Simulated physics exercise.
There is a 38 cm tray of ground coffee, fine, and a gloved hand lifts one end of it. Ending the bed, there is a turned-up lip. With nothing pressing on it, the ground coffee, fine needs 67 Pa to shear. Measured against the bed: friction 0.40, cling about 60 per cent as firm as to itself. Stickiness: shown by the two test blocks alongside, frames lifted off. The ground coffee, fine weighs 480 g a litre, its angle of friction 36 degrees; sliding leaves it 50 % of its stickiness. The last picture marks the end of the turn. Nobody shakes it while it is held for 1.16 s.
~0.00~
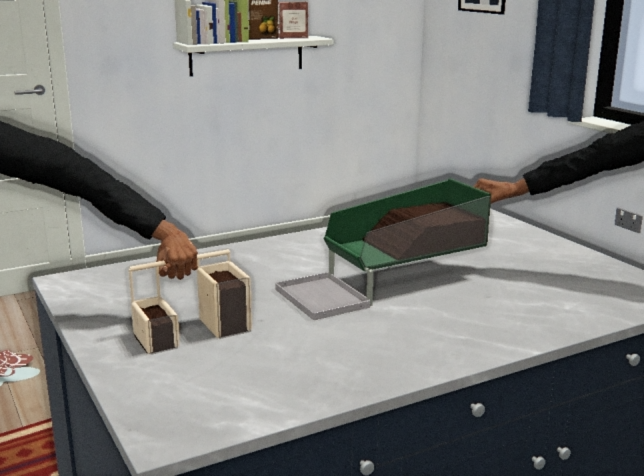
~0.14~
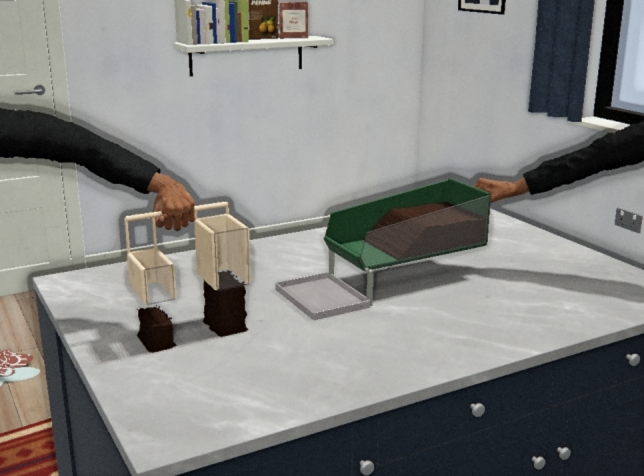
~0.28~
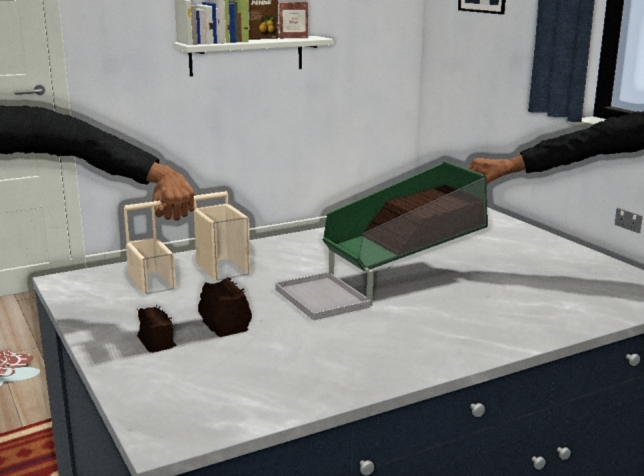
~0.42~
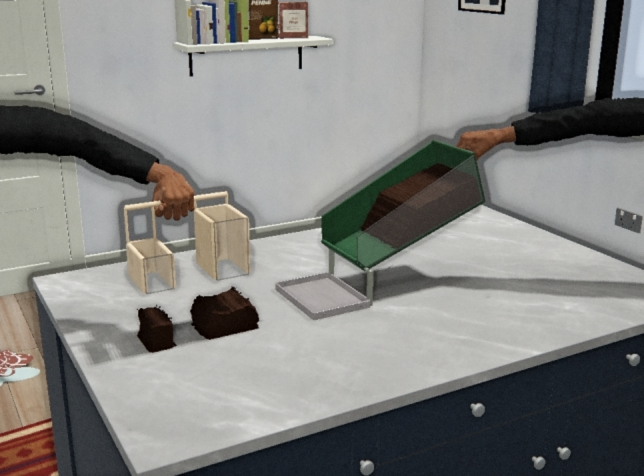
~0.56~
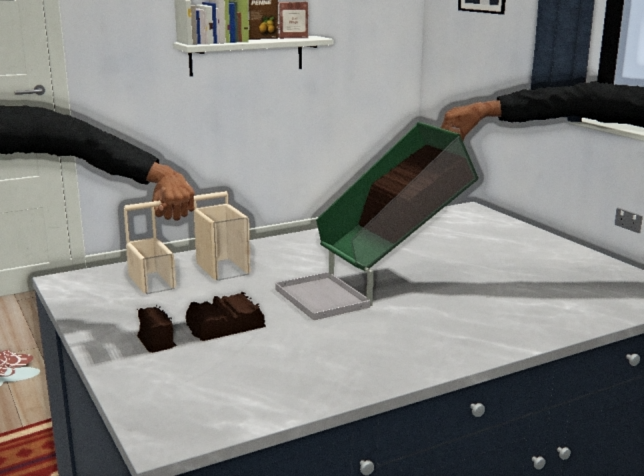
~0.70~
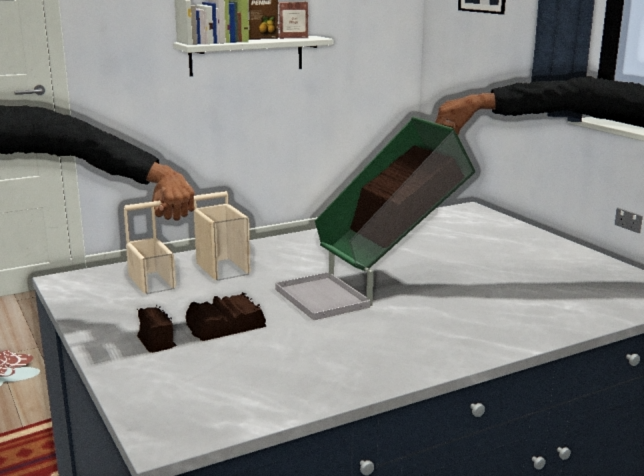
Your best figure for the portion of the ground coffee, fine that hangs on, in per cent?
It comes to about 81 per cent, give or take.
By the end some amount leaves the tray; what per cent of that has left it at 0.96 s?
Close to 0 in a hundred.
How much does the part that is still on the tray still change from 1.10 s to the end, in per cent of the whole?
From that time to the end, some 14 % of the whole.
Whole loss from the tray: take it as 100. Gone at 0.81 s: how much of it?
I'd put it near 0 per cent.
After 0.81 s, the tilt is 33 degrees and 100 % is on the bed.
After 0.96 s, the tilt is 33 degrees and 100 % is on the bed.
After 1.10 s, the tilt is 33 degrees and 95 % is on the bed.
After 1.24 s, the tilt is 33 degrees and 85 % is on the bed.
After 1.82 s, at the end, the tilt is 33 degrees and 81 % is on the bed.
